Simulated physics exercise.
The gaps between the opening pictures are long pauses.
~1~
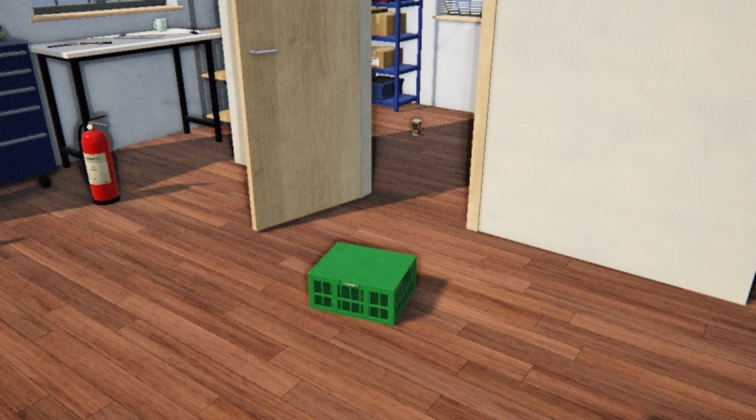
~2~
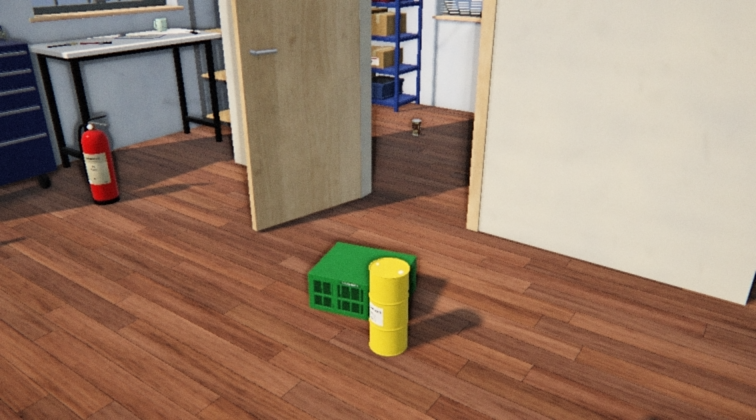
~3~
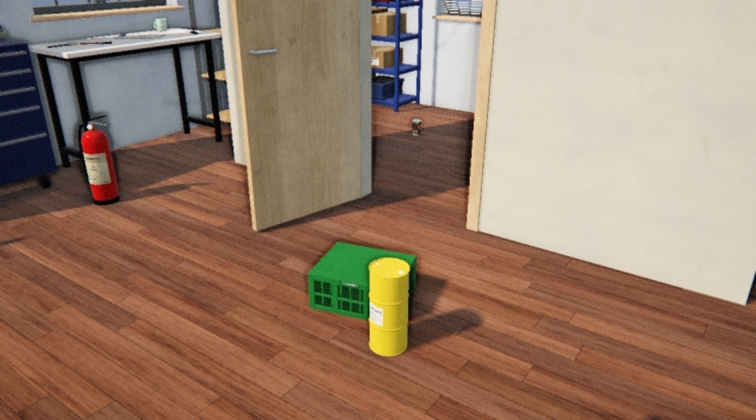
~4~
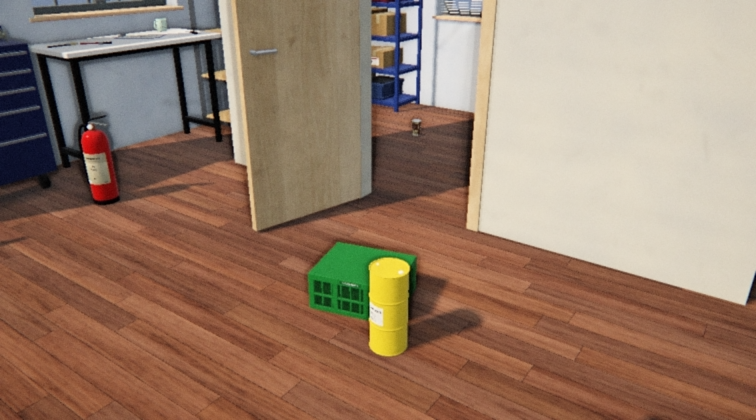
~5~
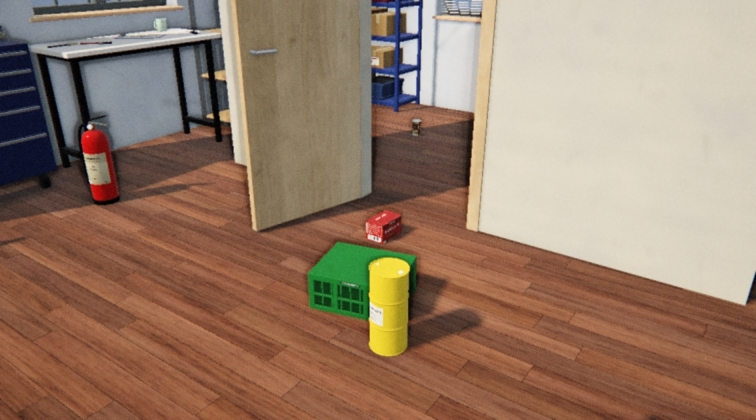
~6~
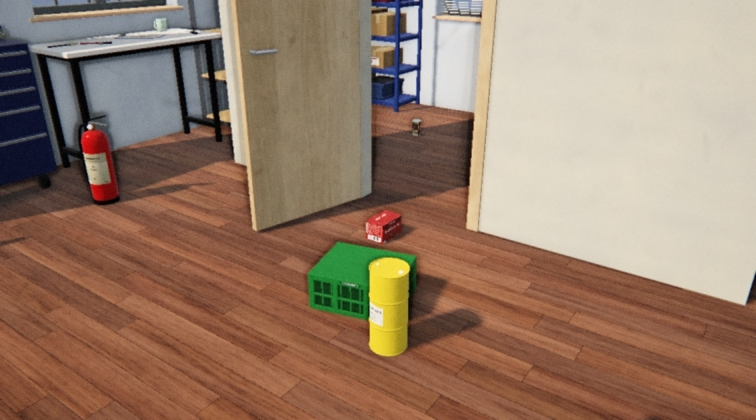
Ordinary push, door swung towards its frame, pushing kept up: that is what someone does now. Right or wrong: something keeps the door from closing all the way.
Wrong.
Then, 1.00 s past the last view, door 48° open; red box displaced a little near (391, 226).
Then, 1.40 s past the last view, door 18° open; red box displaced about its own width near (429, 218).
Finally, door 0° open; moved from the start, red box; the other 2 still in place. Final places as the last picture's camera would see them, red box near (453, 206).
